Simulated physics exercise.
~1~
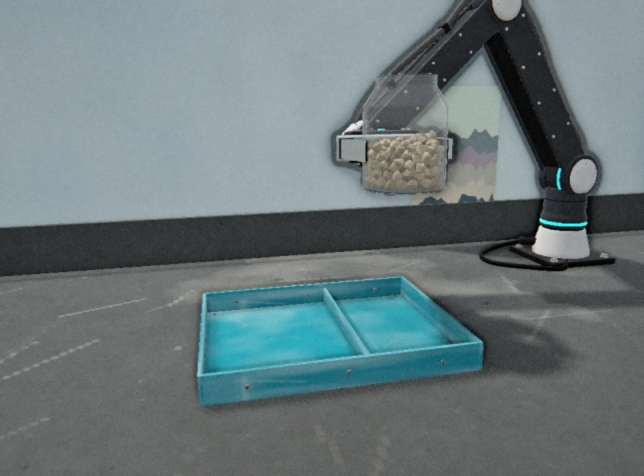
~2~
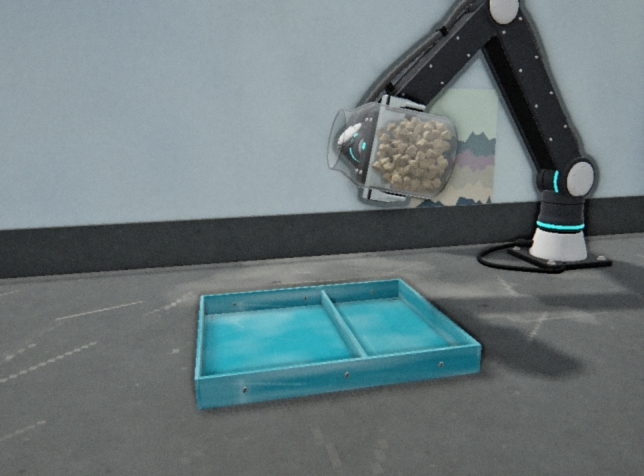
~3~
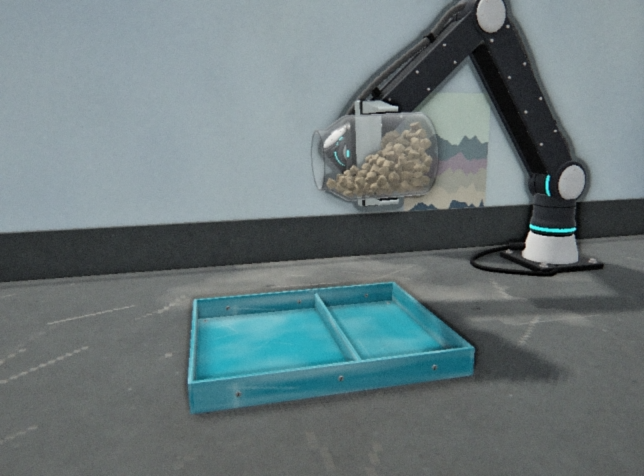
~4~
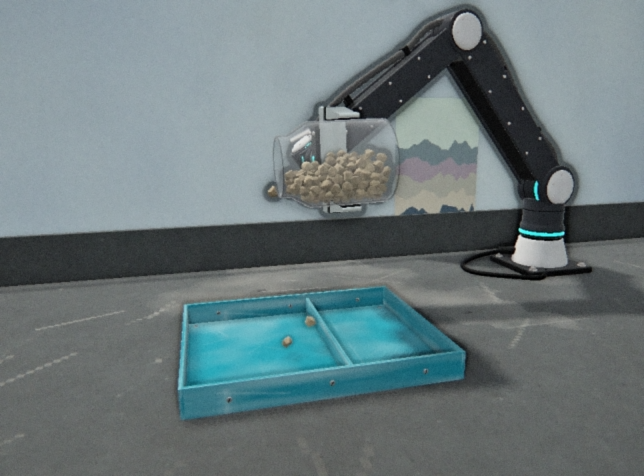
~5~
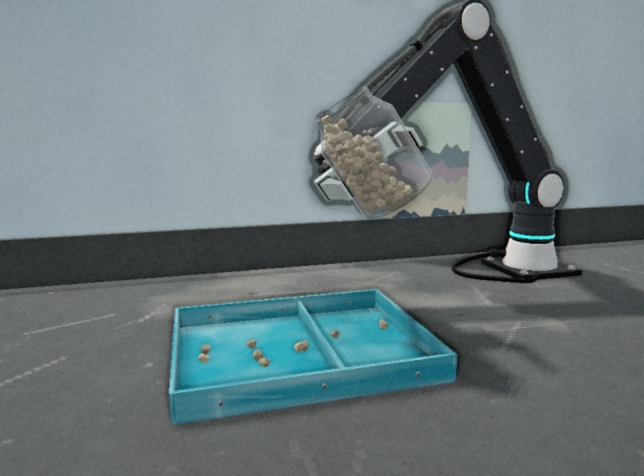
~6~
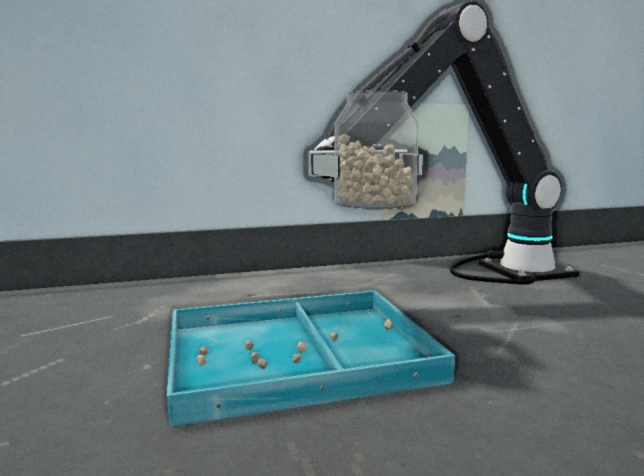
The clip shows a robot arm tipping a clear jar of small pebbles onto its side above a blue divided tray, spilling a few into both sections, then turning the jar upright again with most of the pebbles still inside.
